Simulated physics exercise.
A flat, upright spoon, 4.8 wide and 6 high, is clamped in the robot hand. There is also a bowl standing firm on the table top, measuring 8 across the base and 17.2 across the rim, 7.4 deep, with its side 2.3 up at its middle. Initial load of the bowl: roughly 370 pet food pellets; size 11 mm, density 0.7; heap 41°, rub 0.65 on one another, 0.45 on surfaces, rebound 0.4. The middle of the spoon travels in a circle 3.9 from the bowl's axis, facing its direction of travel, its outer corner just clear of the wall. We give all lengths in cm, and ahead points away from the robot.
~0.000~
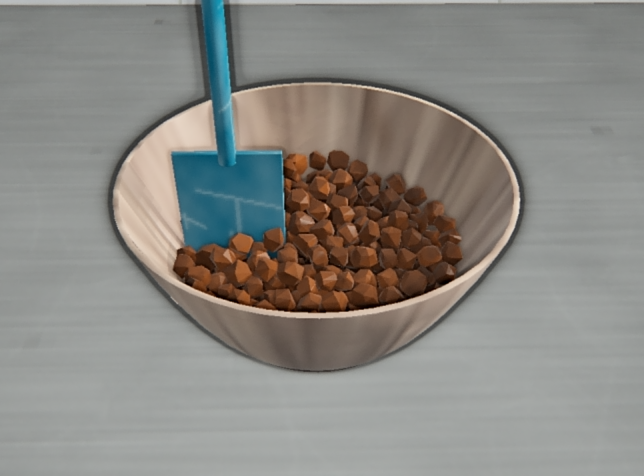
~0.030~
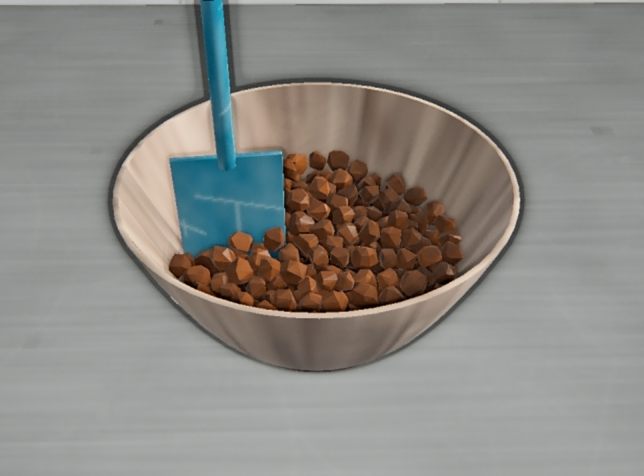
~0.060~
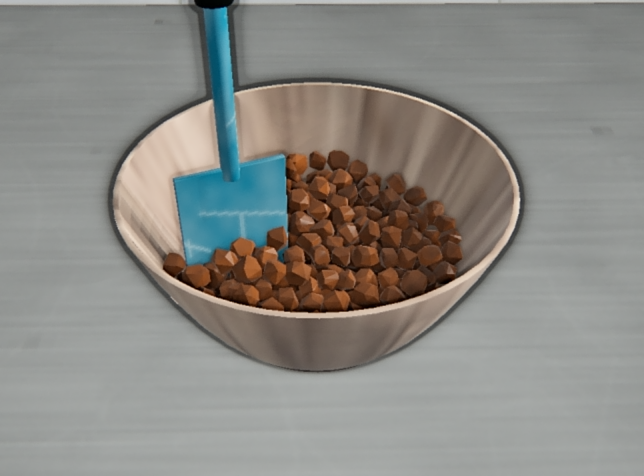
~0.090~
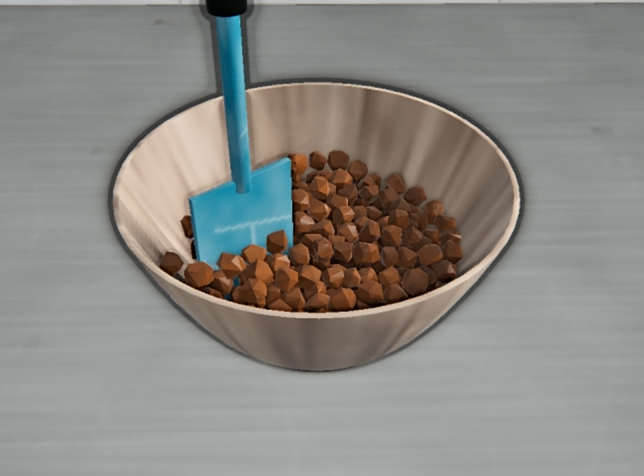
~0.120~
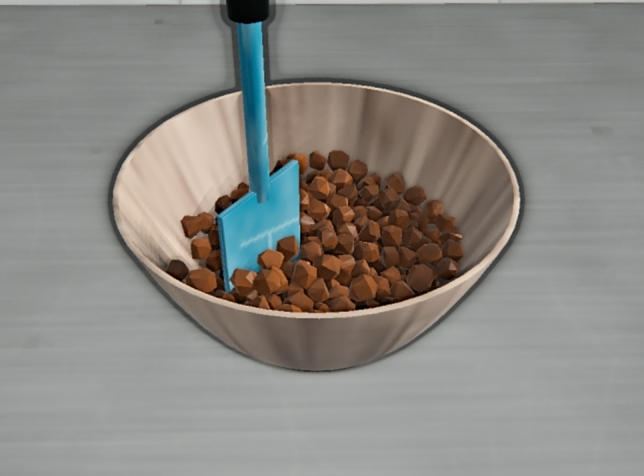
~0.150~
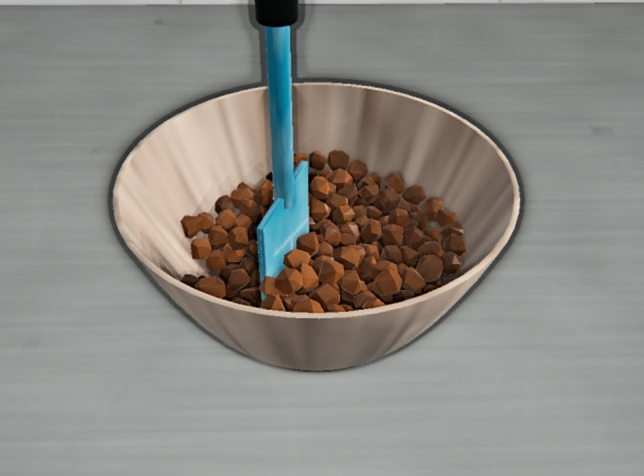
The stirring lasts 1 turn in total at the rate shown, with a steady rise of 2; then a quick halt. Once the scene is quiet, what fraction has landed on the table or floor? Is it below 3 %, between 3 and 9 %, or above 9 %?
Between 3 and 9 %.
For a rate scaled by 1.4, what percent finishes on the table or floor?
Estimated share: Close to 15 per cent.
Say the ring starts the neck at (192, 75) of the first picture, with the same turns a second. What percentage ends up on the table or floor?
Some 0 per cent.
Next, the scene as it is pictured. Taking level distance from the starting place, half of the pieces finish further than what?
Something like 1 centimetres, give or take.
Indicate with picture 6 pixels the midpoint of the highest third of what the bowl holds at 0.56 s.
Around (258, 179).
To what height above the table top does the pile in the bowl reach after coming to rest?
Measured height: Some 6.5 cm.
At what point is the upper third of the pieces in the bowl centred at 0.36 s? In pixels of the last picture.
Centre estimate: Approx. (403, 184) px.
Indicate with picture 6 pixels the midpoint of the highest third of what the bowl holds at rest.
The centre is near pixel (276, 249).
After 0.36 s, 182° round, highest piece 9 above the table; 368 in the bowl, 3 in flight or on the tool.
After 0.56 s, 293° round, highest piece 9 above the table; 355 in the bowl, 15 on the table or floor, 1 in flight or on the tool.
After 0.87 s, 0° round, highest piece 6 above the table; 353 in the bowl, 18 on the table or floor.
After 1.57 s, 0° round, highest piece 6 above the table; 353 in the bowl, 18 on the table or floor.
In the end, 353 in the bowl, 18 on the table or floor. That is 5 % on the table or floor.
